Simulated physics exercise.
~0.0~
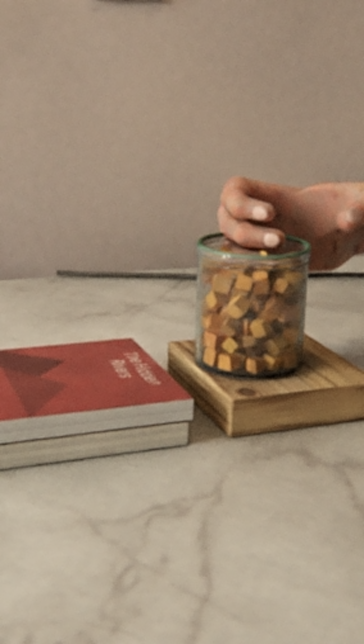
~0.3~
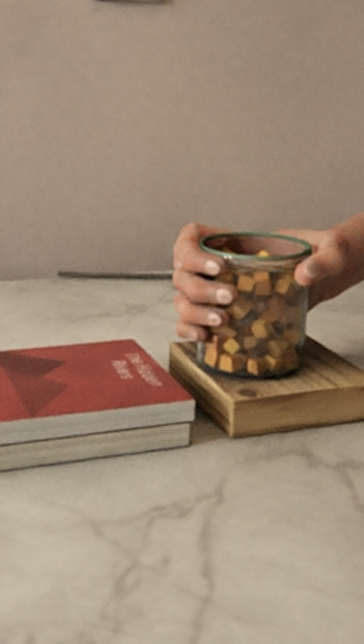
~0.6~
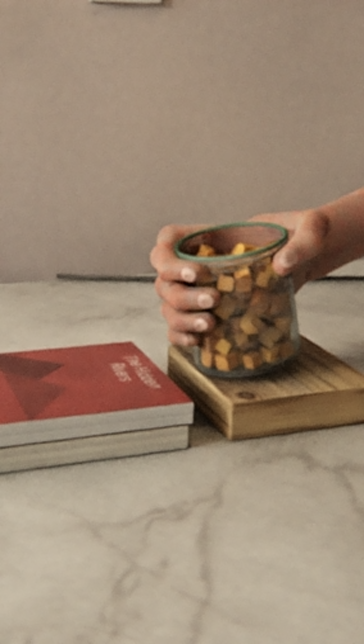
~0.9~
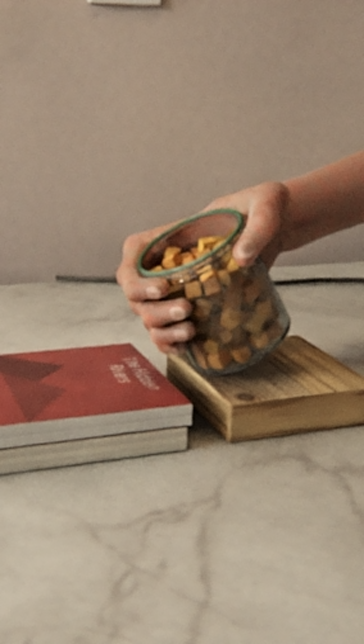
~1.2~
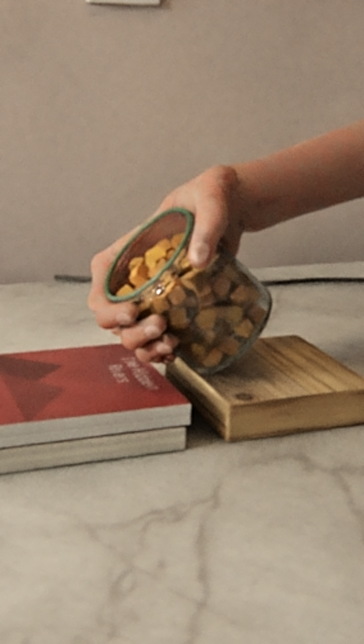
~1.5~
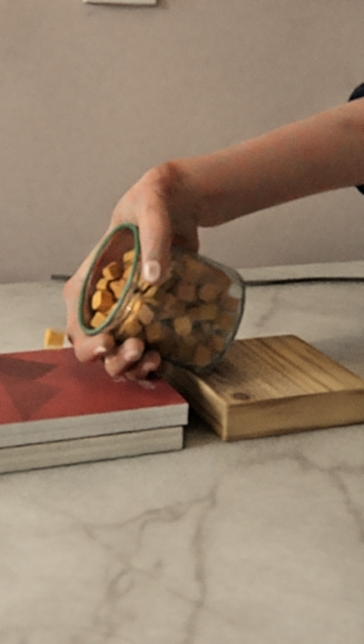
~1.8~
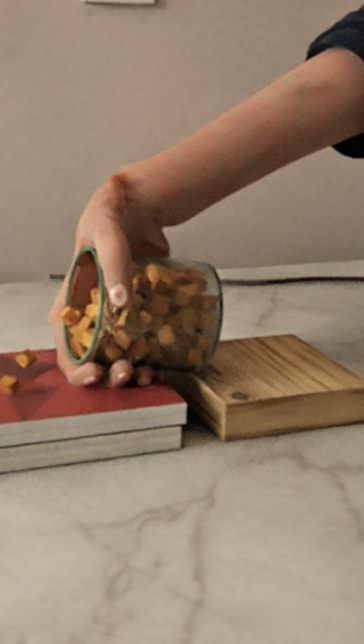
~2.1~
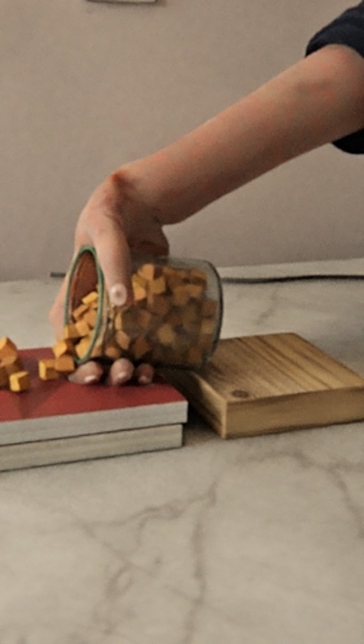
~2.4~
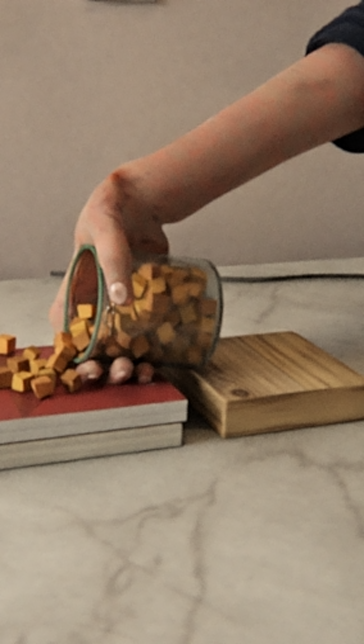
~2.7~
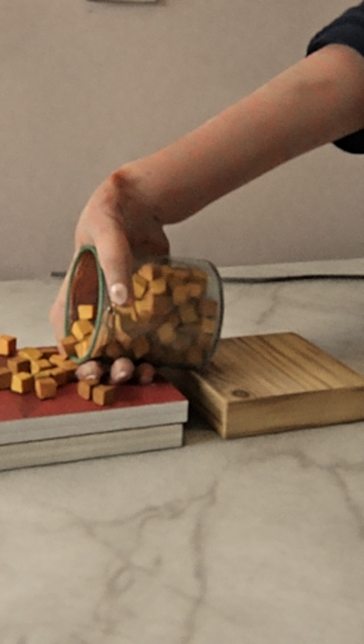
A hand tips a glass jar left onto red books, spilling some orange cubes on top.
